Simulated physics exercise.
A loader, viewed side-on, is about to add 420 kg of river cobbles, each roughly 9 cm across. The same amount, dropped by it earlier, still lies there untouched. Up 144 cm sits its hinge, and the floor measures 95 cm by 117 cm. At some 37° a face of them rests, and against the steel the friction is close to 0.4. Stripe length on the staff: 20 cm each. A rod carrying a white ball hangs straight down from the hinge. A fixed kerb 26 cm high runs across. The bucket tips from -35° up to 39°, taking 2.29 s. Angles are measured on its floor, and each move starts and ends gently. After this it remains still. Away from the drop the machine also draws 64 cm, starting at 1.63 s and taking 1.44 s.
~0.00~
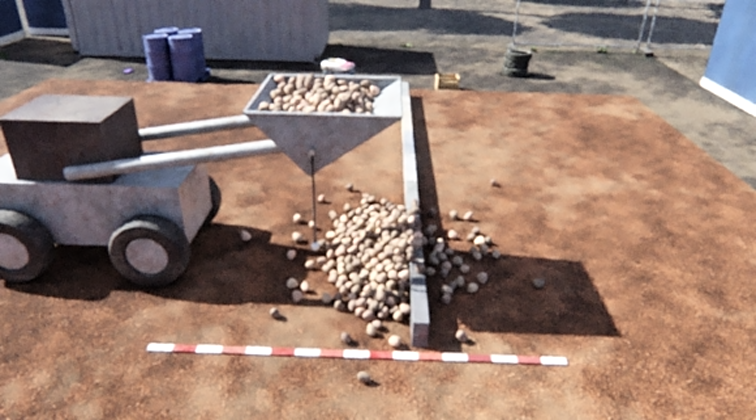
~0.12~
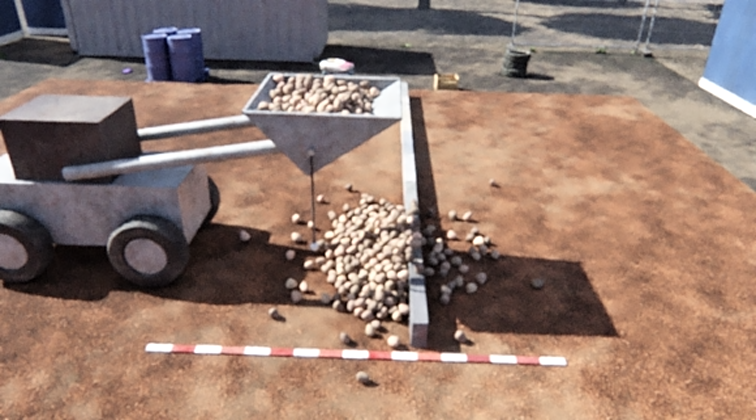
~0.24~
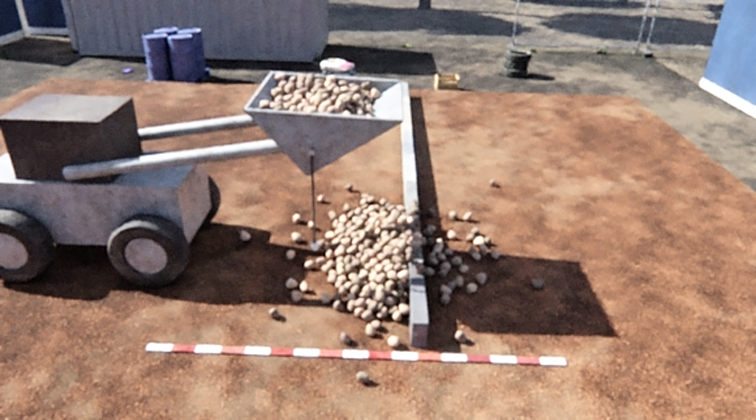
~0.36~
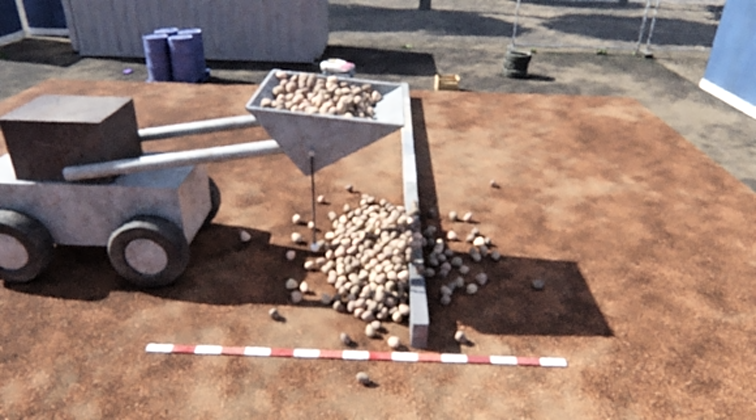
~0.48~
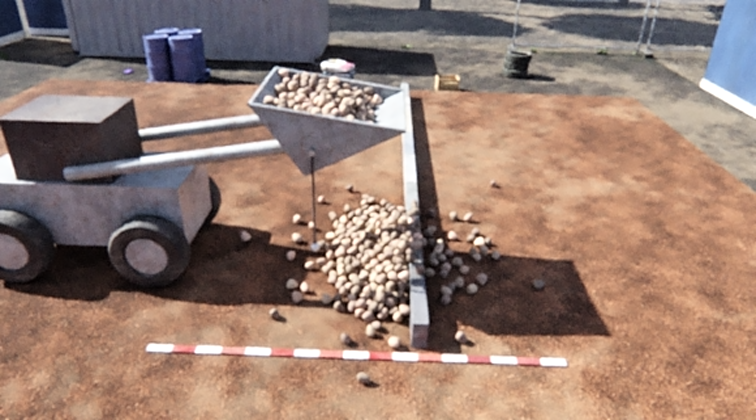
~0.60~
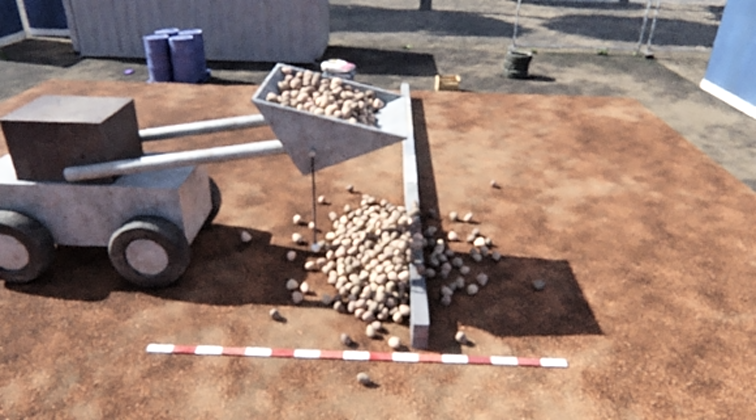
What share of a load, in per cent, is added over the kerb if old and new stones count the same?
I would say 24 percent.
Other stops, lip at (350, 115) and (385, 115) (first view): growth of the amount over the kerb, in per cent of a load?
Near 0 per cent from the first place, 10 from the second.
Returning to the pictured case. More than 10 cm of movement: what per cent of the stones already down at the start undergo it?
Near 15 per cent, I reckon.
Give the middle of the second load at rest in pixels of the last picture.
The centre sits about (385, 248).
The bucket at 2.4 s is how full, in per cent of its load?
It keeps some 5 percent of its load.
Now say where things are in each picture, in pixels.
In the first frame, the bucket is at -35°, its lip at (402, 117); the top of the load is at (316, 85). The earlier load is highest near (406, 242), 32 cm above ground level, 90 % on this side of the kerb, 9 % over the kerb.
In the second frame, lip at (402, 118), floor tilted -34°, highest stones at (314, 84); the stones move at 0.0 m/s on average.
In the third frame, the bucket is at -33°, its lip at (403, 121); the top of the load is at (316, 84); the stones move at 0.1 m/s on average.
In the fourth frame, the bucket is at -30°, its lip at (405, 126); the top of the load is at (313, 83); the stones move at 0.1 m/s on average.
In the fifth frame, lip at (406, 131), floor tilted -27°, highest stones at (300, 83); the stones move at 0.1 m/s on average.
In the sixth frame, lip at (408, 138), floor tilted -22°, highest stones at (296, 80); the stones move at 0.1 m/s on average.
After 1.7 s the floor is at 28°; in per cent of one load, 93 in the bucket, 97 on this side of the kerb, 9 over the kerb; the foremost stones are at (491, 241).
After 2.4 s the floor is at 39°; in per cent of one load, 7 in the bucket, 166 on this side of the kerb, 27 over the kerb; the foremost stones are at (502, 252).
After 3.5 s the floor is at 39°; in per cent of one load, 0 in the bucket, 166 on this side of the kerb, 34 over the kerb; the foremost stones are at (537, 247).
After 6.3 s the floor is at 39°; in per cent of one load, 0 in the bucket, 166 on this side of the kerb, 34 over the kerb; the foremost stones are at (537, 247). Net gain over the kerb, 24.
